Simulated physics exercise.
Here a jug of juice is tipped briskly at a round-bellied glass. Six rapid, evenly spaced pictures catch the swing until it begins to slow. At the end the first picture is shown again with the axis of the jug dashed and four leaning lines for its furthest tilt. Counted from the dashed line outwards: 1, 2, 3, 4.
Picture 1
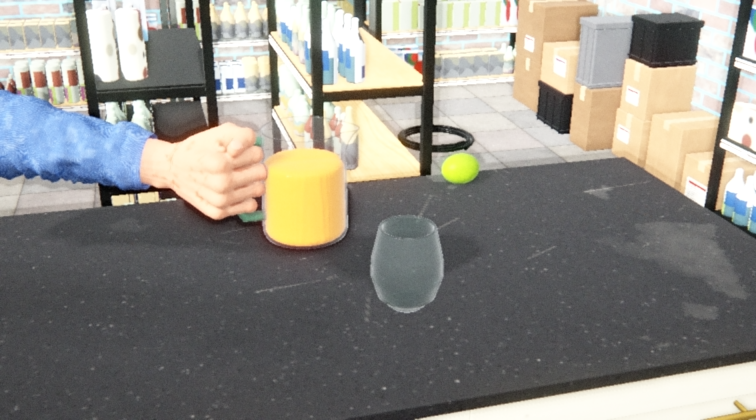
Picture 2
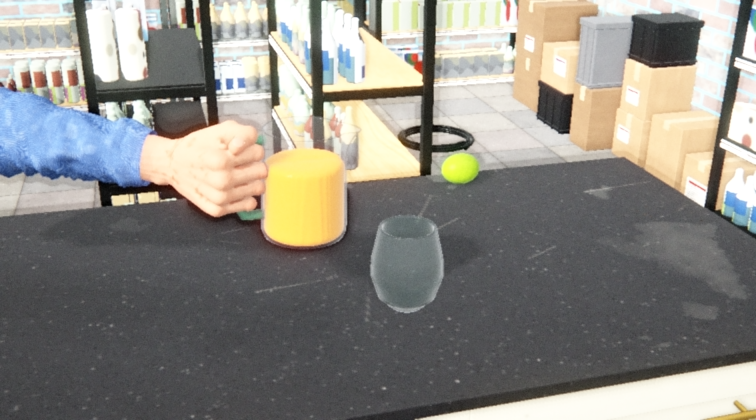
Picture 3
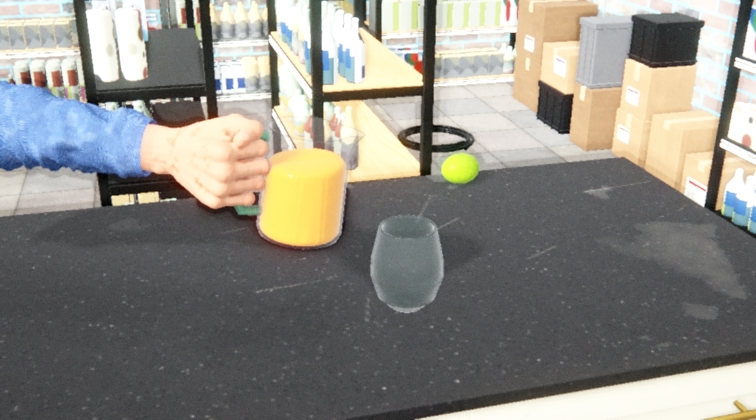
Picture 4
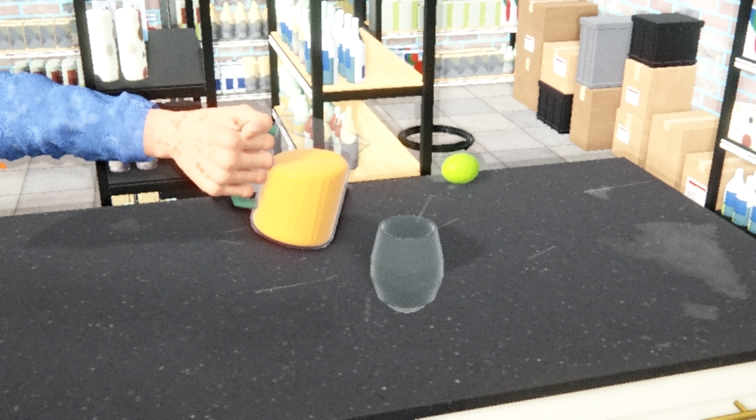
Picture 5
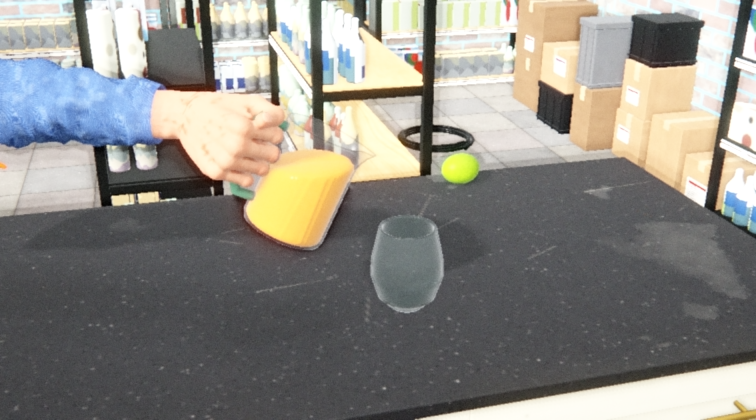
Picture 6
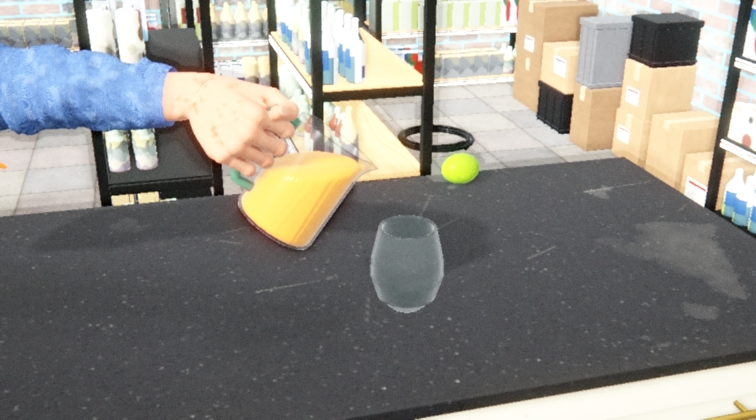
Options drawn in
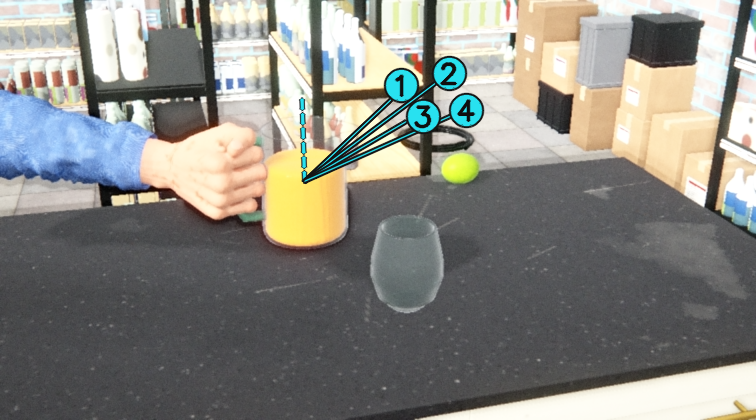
A jug of orange juice, gripped by a hand in a blue sleeve, stands upright on a dark speckled counter, then tilts steadily to the right toward an empty round-bellied glass, with no juice leaving it.
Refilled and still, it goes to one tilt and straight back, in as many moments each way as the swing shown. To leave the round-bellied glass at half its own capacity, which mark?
It is 4.
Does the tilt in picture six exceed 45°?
No.
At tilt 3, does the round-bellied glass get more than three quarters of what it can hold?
No, it does not.
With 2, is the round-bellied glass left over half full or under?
Under.
On the marked copy, 1 at (390, 99); 2 at (435, 83); 3 at (405, 121); 4 at (450, 116).
Choosing 1, the round-bellied glass ends with about 12 % of what it can hold.
Choosing 2, the round-bellied glass ends with about 21 % of what it can hold.
Choosing 3, the round-bellied glass ends with about 34 % of what it can hold.
Choosing 4, the round-bellied glass ends with about 50 % of what it can hold.
